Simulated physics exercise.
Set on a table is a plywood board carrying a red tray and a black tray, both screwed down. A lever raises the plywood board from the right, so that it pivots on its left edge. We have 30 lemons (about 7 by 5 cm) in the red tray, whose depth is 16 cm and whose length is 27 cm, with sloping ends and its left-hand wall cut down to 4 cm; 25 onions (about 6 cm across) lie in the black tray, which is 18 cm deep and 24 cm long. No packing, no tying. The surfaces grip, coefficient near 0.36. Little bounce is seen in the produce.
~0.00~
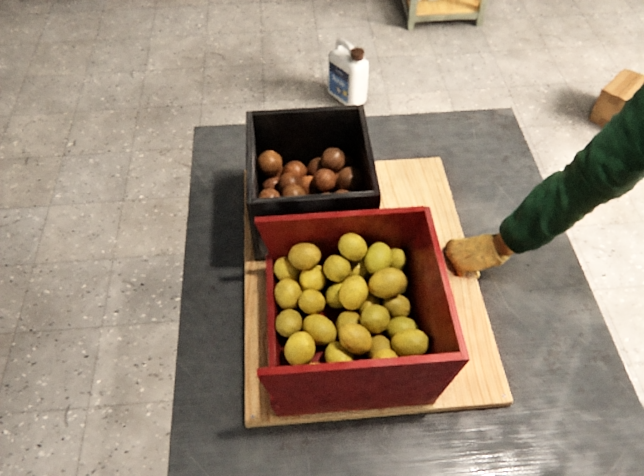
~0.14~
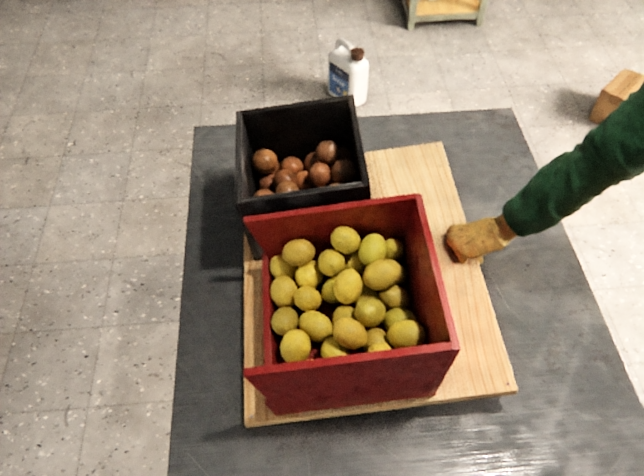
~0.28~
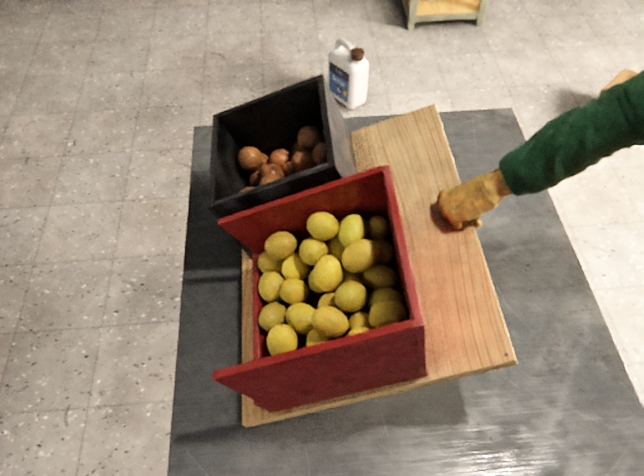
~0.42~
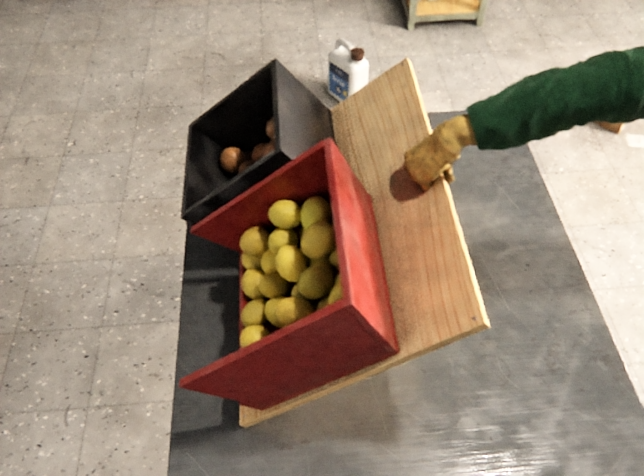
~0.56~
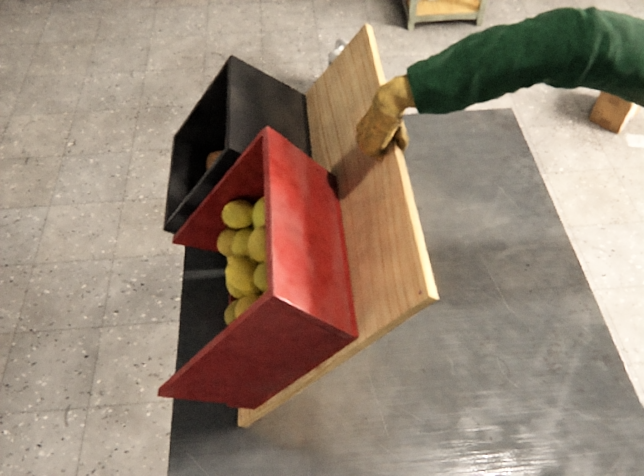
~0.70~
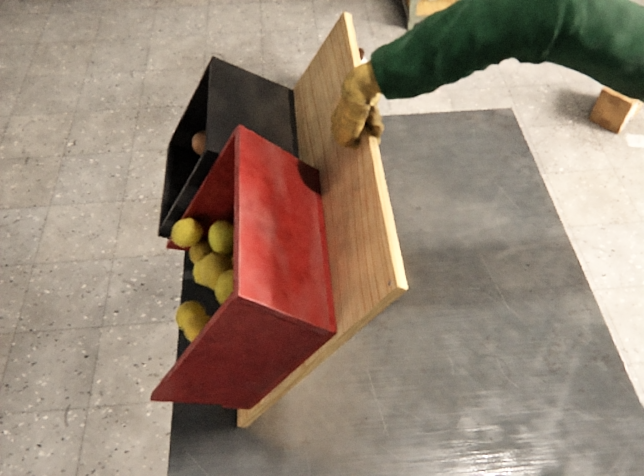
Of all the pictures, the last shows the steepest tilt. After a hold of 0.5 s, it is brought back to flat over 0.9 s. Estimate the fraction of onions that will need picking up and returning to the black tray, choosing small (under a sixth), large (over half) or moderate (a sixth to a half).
The fraction is small.
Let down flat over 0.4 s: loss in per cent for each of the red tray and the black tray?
Red tray 30, black tray 0 per cent.
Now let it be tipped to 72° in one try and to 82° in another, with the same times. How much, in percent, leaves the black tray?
First 0, then 20 per cent.
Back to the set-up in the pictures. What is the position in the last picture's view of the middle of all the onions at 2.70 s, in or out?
Near (294, 204).
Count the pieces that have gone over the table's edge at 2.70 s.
Piece count: About 10.
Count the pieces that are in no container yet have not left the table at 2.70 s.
About 0.
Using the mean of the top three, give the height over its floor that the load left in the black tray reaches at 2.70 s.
Some 14 cm.
After 1.02 s, tilt 59°; red tray 21 in, 9 out and black tray 25 in, 0 out.
After 1.42 s, tilt 50°; red tray 20 in, 10 out and black tray 25 in, 0 out.
After 1.98 s, tilt 3°; red tray 20 in, 10 out and black tray 25 in, 0 out.
Outcome (at 2.70 s), red tray 20 in, 10 out and black tray 25 in, 0 out. Asked share, 0 of 25, 0 per cent.
